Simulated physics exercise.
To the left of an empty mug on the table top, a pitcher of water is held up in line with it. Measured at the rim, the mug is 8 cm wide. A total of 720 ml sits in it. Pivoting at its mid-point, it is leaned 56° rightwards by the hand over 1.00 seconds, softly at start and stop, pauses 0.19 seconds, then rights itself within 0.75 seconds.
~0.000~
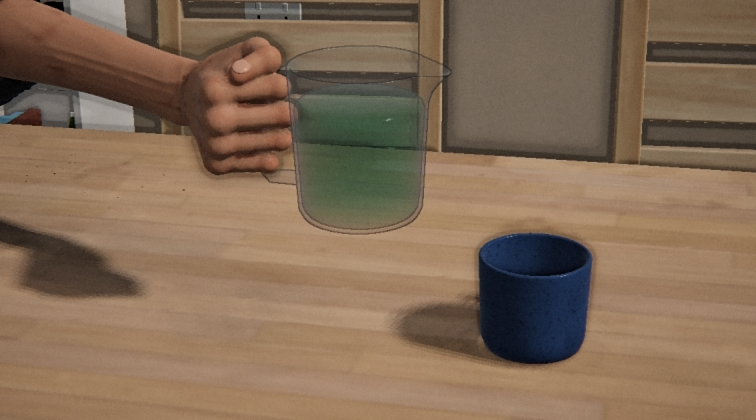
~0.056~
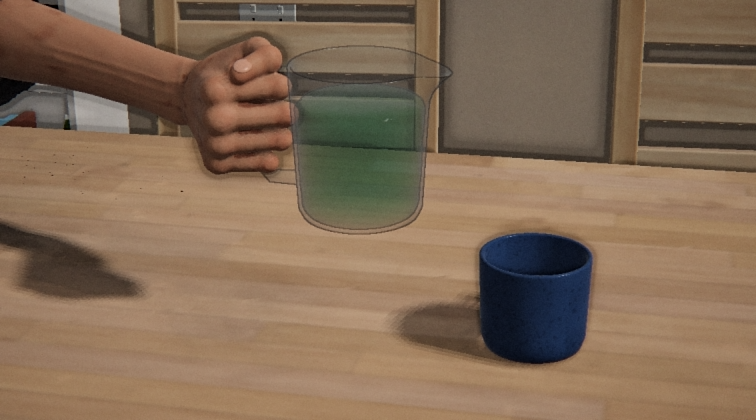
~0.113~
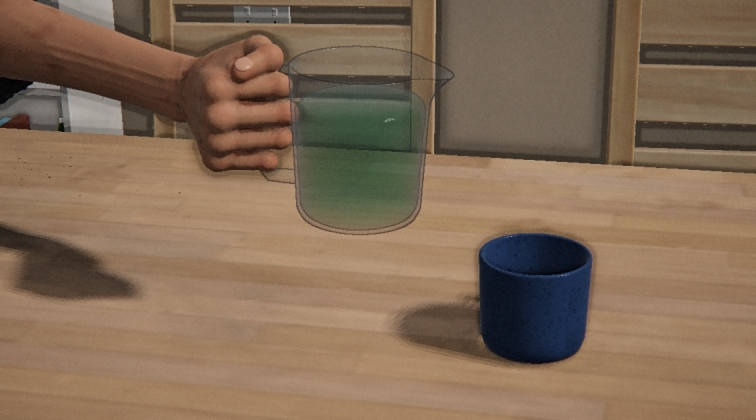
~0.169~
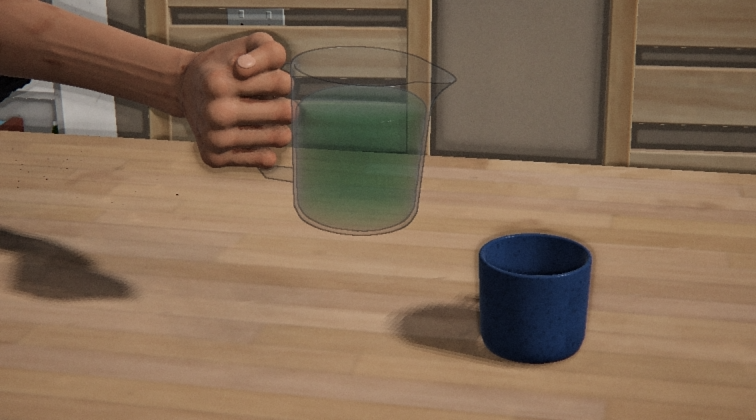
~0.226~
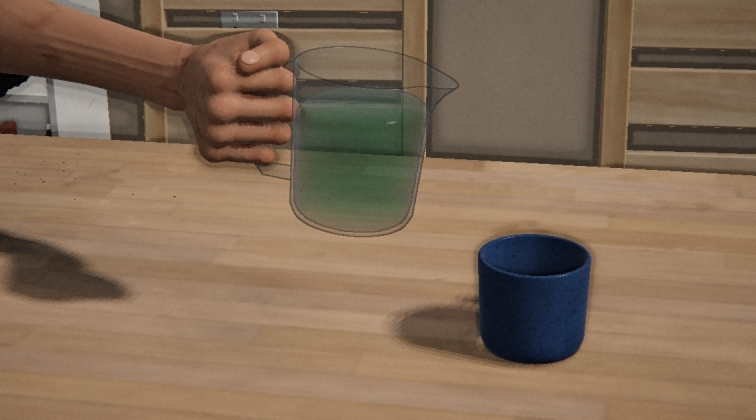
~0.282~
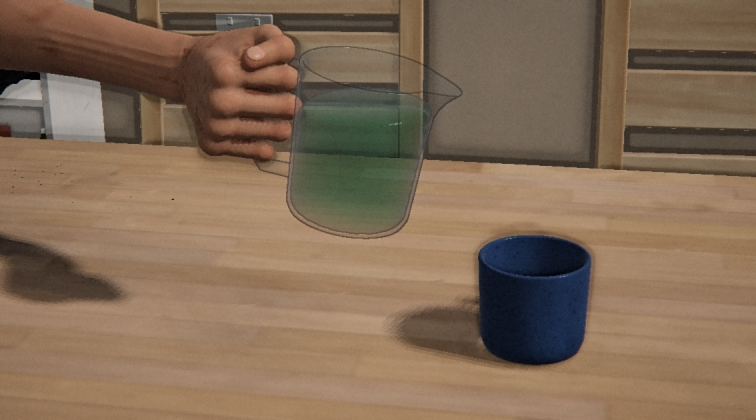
A clear pitcher of green liquid, gripped by a hand at the left, hangs upright above a wooden table, then tilts slightly to the right, its spout dipping toward the side where a blue mug stands still.
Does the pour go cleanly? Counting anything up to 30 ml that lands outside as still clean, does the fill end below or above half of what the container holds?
Above half, clean.
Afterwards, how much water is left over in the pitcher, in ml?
Roughly 450 ml.
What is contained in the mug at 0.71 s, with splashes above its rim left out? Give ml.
Some 5 ml.
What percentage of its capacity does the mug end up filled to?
It ends up roughly 75 per cent full.
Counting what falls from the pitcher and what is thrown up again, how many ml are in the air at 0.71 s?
Close to 30 ml, I'd say.
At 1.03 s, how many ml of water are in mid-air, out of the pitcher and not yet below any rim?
Close to 60 ml.
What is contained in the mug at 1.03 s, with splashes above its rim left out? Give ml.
Some 110 ml.
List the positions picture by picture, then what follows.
In the first frame, tilt 0°; pouring edge (451, 71); surface from (313, 95) to (412, 100); the mug's rim runs from (482, 253) to (590, 262).
In the second frame, tilt 0°; pouring edge (452, 72); surface from (313, 95) to (412, 101).
In the third frame, tilt 2°; pouring edge (454, 75); surface from (312, 95) to (413, 102).
In the fourth frame, tilt 4°; pouring edge (456, 79); surface from (313, 97) to (414, 104).
In the fifth frame, tilt 7°; pouring edge (459, 85); surface from (311, 100) to (417, 104).
In the sixth frame, tilt 10°; pouring edge (462, 92); surface from (312, 102) to (421, 105).
Then, 0.71 s in, the tilt is 45° and the mug has 5 ml, the pitcher 690 ml, and 0 ml is on the table top.
Then, 1.03 s in, the tilt is 56° and the mug has 115 ml, the pitcher 550 ml, and 0 ml is on the table top.
Then, 1.36 s in, the tilt is 49° and the mug has 240 ml, the pitcher 455 ml, and 5 ml is on the table top.
Then, 1.72 s in, the tilt is 12° and the mug has 270 ml, the pitcher 445 ml, and 5 ml is on the table top.
Finally, the mug has 270 ml, the pitcher 445 ml, and 5 ml is on the table top.
